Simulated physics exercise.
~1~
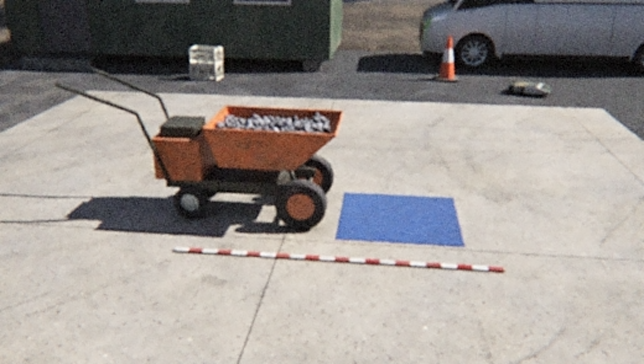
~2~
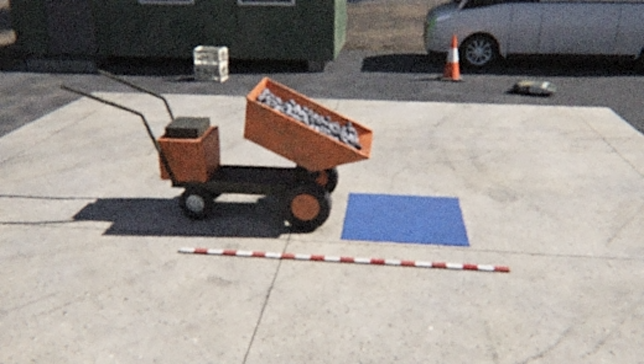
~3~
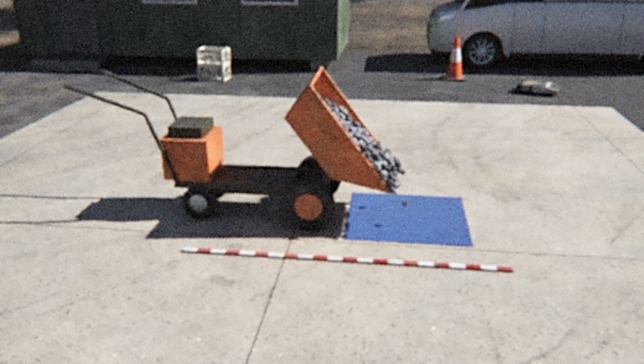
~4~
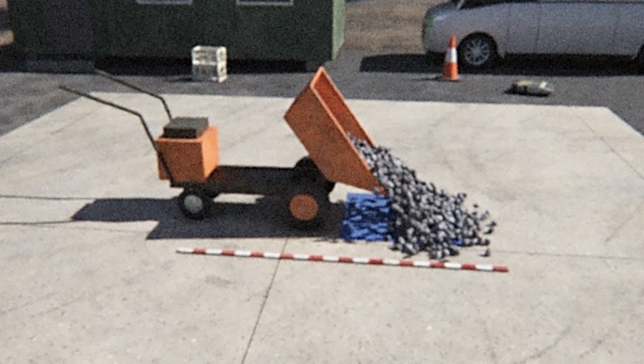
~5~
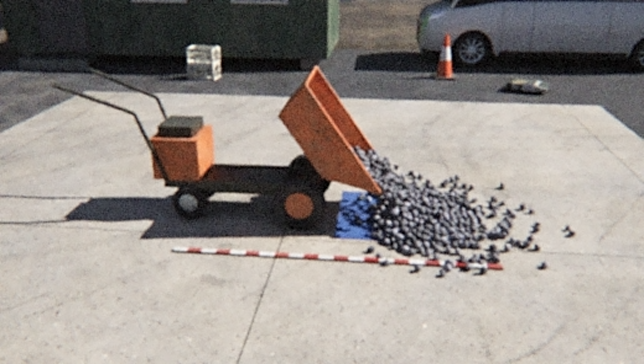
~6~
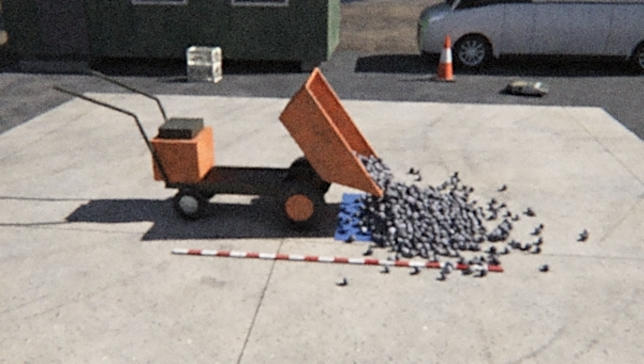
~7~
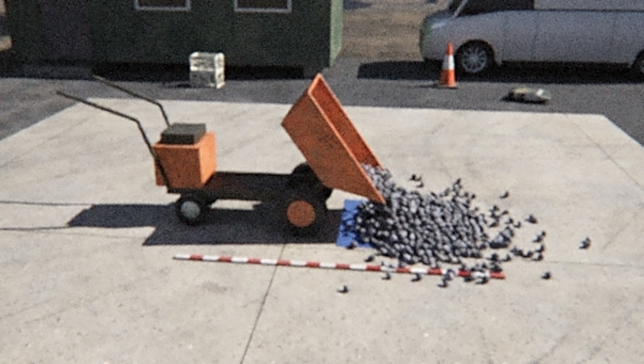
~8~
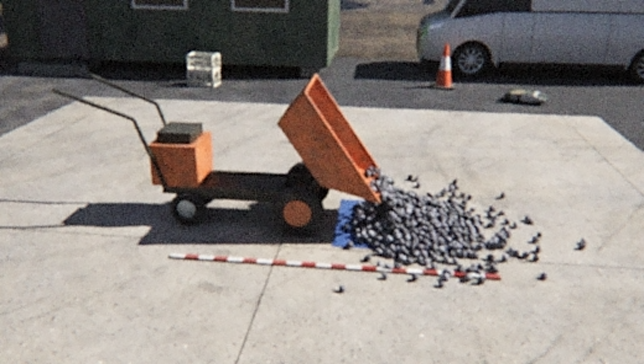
On a concrete yard, an orange barrow tips its skip and spills grey stones over a blue sheet.
